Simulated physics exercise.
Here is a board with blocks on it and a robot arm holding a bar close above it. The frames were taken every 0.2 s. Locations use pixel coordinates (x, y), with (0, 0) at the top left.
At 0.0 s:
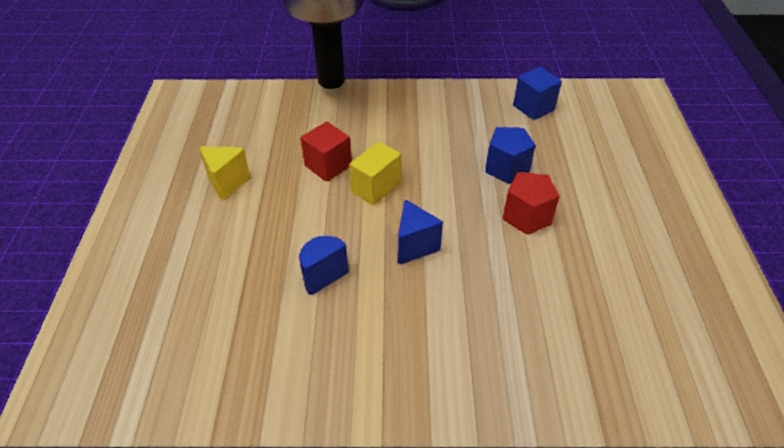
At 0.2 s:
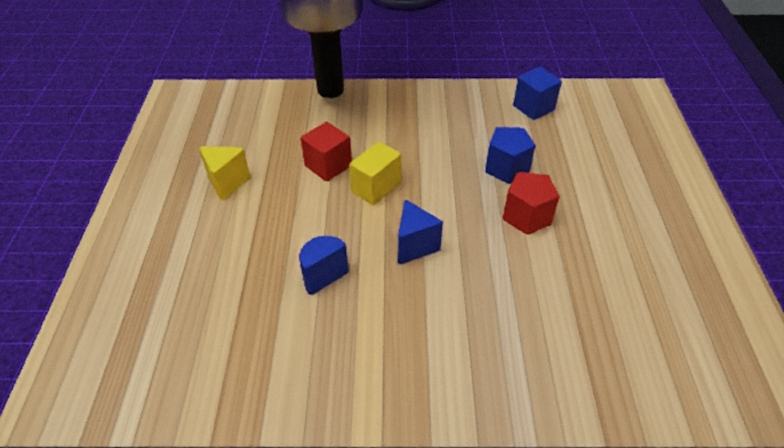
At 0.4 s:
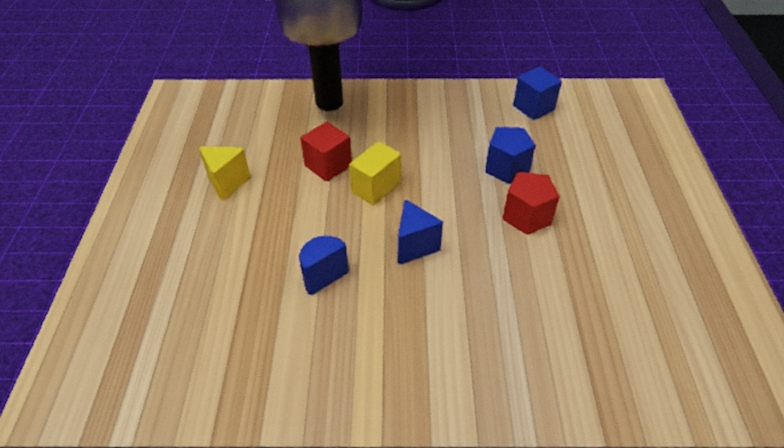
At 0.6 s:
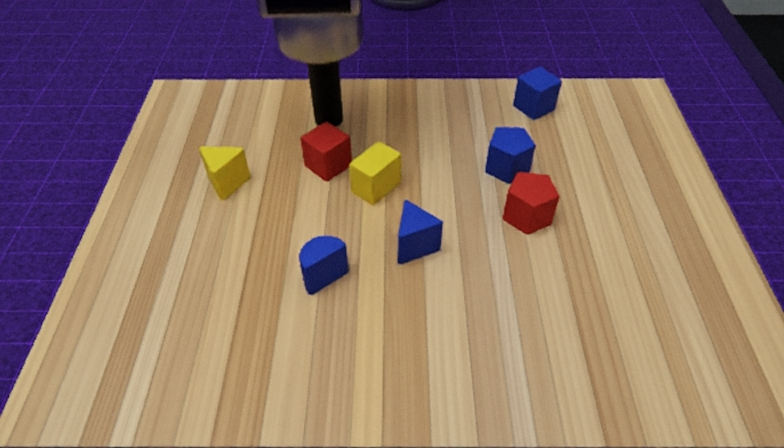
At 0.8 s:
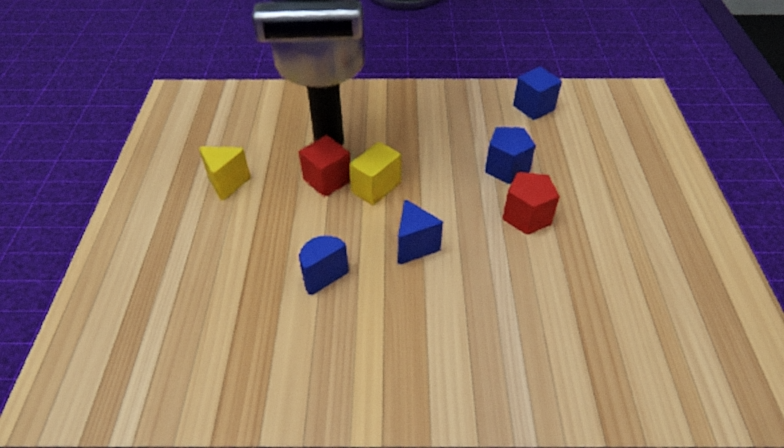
A robot arm's black bar moved down the wooden board toward the red cube, then nudged it slightly nearer the viewer, beside the yellow block, while the other blue, red and yellow blocks stayed still.
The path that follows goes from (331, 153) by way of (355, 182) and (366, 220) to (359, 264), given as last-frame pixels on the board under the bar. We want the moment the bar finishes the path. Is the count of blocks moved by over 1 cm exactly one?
Short answer: No.
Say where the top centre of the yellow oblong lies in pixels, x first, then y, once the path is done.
Top centre: (395, 171).
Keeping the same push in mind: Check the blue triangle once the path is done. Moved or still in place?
The blue triangle does not move.
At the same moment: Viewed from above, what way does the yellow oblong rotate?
From above, the turn goes anticlockwise.
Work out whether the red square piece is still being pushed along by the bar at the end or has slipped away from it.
Looking at the end of the path, the red square piece has slipped free of the bar.
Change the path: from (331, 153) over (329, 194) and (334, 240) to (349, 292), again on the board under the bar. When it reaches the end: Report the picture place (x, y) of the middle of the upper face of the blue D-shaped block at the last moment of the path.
By then it is at (312, 285).
On the path given first. One third of the way, bar (355, 172); red square piece (327, 174), turned 65° clockwise; yellow oblong (382, 163), turned 15° anticlockwise.
Two thirds of the way, bar (366, 211); red square piece (325, 186); yellow oblong (395, 171), turned 50° anticlockwise.
At the end, bar (358, 254); blue D-shaped block (316, 251); red square piece (325, 187), turned 125° clockwise; yellow oblong (395, 171), turned 50° anticlockwise; blue triangle still.
